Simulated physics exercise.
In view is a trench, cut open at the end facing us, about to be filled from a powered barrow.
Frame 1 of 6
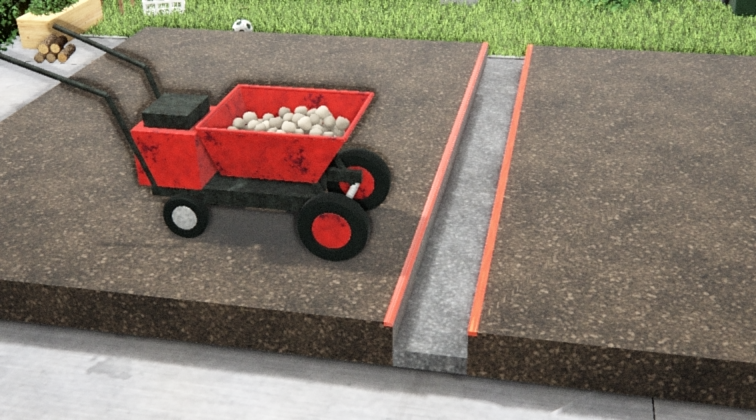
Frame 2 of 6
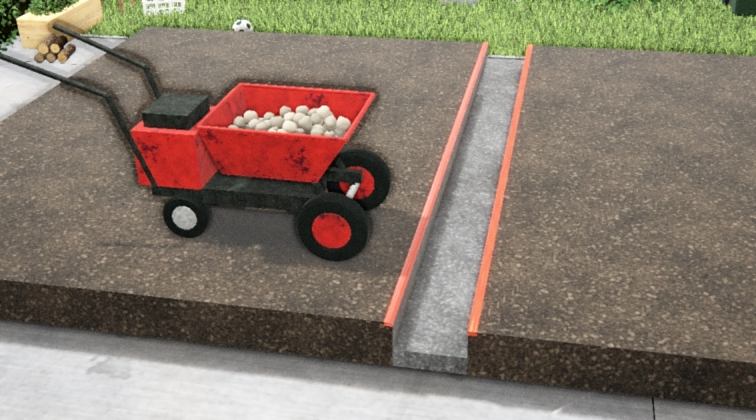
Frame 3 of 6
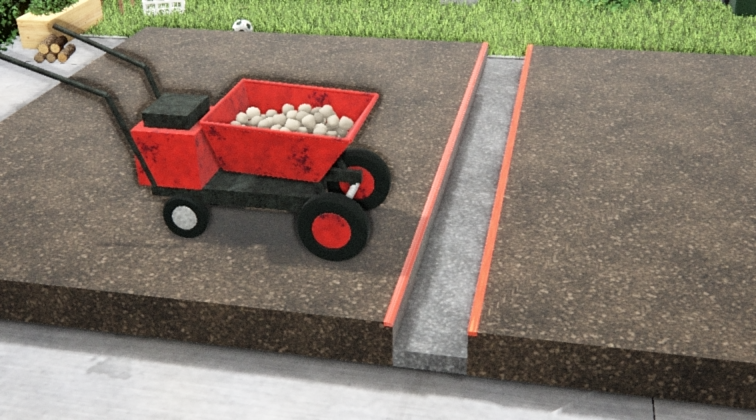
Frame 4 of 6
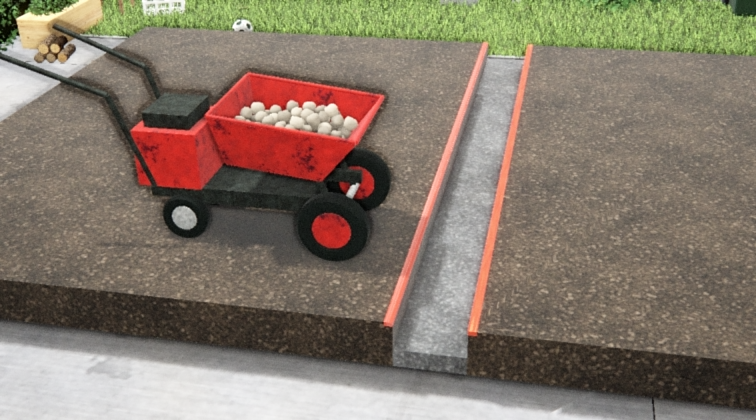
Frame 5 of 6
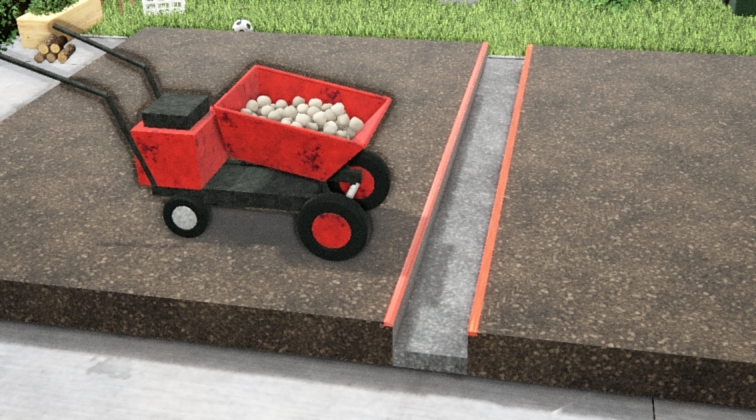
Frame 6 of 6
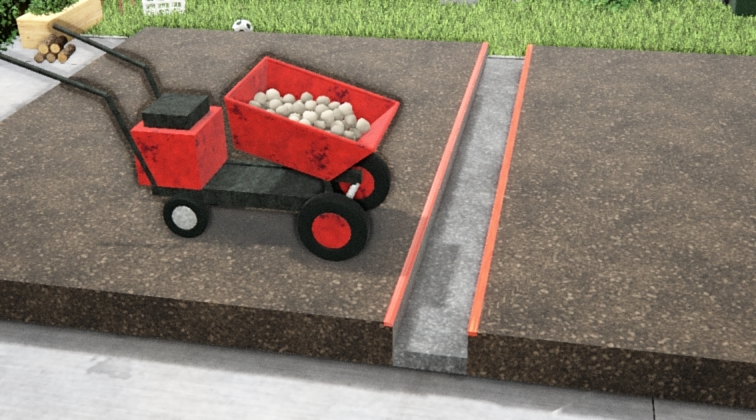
A red skip on a small black-framed barrow sits level, then tilts gradually toward the right, its rear rising. Seen from slightly above, the barrow stands on speckled brown ground left of a shallow grey trench edged with orange-red strips, with grass behind. The pale, rounded pebbles stay heaped inside the skip as it tilts, while the wheels, the long handles and the camera remain still.
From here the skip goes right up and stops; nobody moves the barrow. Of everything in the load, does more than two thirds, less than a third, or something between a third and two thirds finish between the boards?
More than two thirds does.
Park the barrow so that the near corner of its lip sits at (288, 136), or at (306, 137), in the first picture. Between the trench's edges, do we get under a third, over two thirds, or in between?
First: Beyond two thirds. Second: Above two thirds.
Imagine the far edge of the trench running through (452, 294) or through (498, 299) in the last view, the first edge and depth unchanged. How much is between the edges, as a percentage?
20 %, then 100 %.
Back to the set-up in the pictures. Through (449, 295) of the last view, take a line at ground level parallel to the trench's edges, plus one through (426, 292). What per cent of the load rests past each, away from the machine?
Roughly 60 per cent, then roughly 90 per cent.
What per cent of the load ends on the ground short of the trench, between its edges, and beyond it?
Out of a hundred, short 0, between 75, beyond 25.
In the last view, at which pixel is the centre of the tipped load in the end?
It settles centred around (468, 258).
Soon, skip tipped steeply; all in the skip.
A while on, skip tipped right over; most in the skip; about a quarter in or heaped over the trench; a stray few beyond it; a small part falling.
Towards the end, skip tipped right over; a stray few in the skip; most in or heaped over the trench; about a quarter beyond it.
Finally, skip tipped right over; most in or heaped over the trench; about a quarter beyond it.
